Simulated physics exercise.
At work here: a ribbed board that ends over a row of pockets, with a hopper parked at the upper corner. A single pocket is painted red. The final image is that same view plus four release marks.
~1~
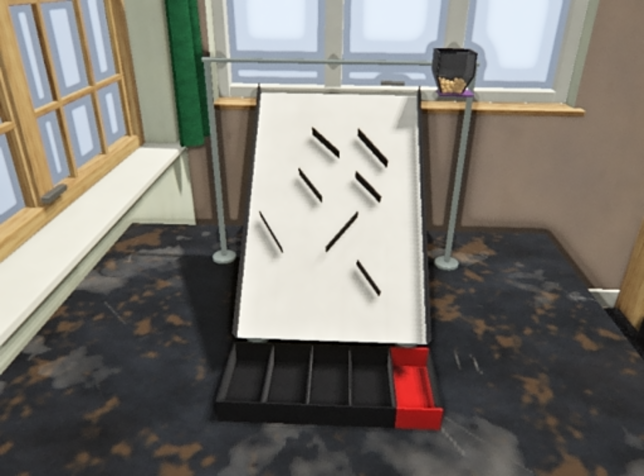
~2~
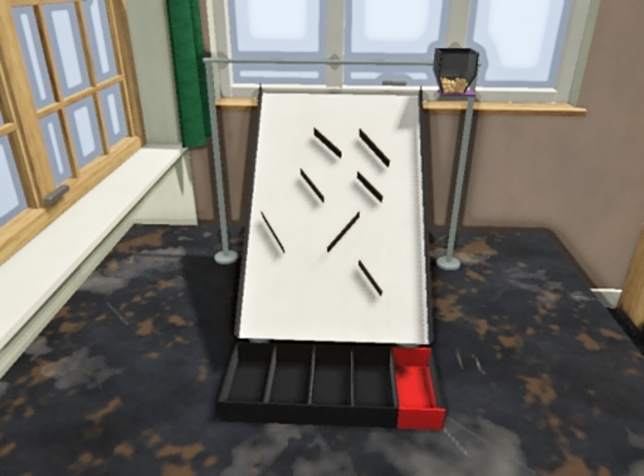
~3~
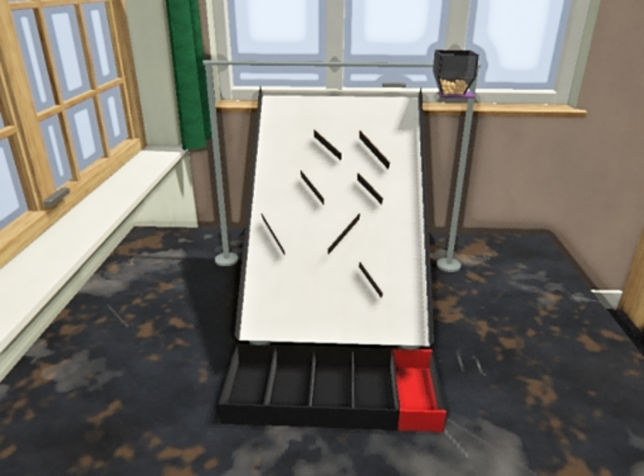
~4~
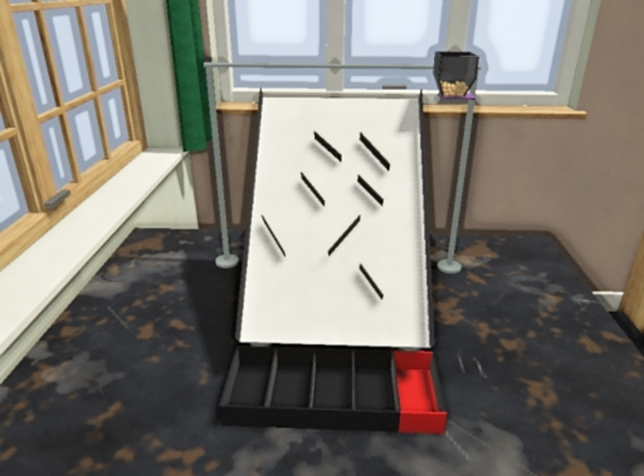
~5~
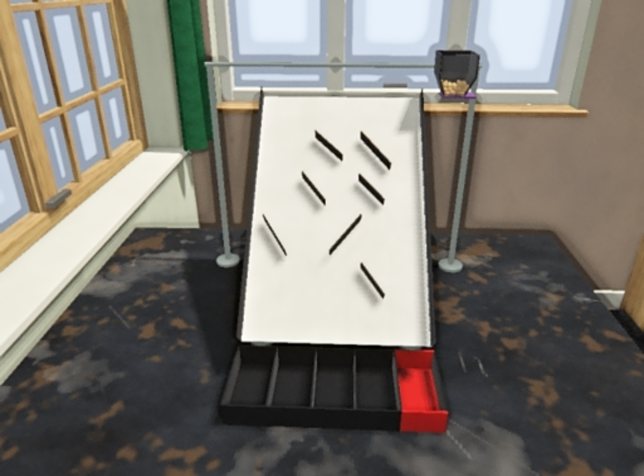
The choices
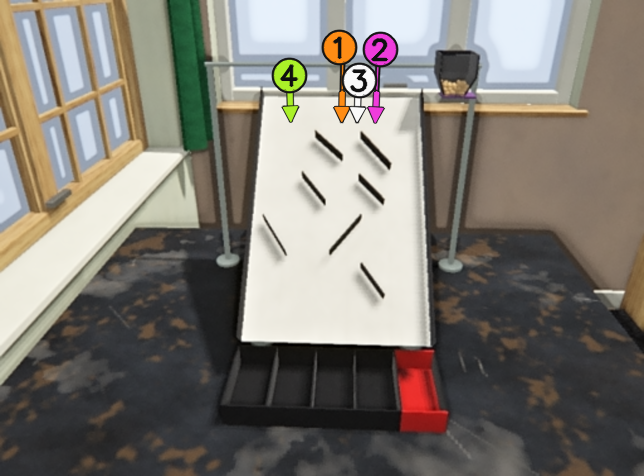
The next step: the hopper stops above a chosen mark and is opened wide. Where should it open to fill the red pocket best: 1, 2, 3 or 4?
Use mark 2.
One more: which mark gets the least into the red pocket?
4 it is.
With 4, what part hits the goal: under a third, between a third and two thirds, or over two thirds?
Under a third.
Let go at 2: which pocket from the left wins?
The fifth from the left.
On the marked copy, mark 1 meets the board at (341, 116); mark 2 meets the board at (375, 117); mark 3 meets the board at (357, 116); mark 4 meets the board at (290, 116).
With 1, about a third in the red pocket, about two thirds in other pockets.
With 2, nearly all in the red pocket, a small part in other pockets, a stray few held on the board.
With 3, about half in the red pocket, about half in other pockets.
With 4, none in the red pocket, nearly all in other pockets.
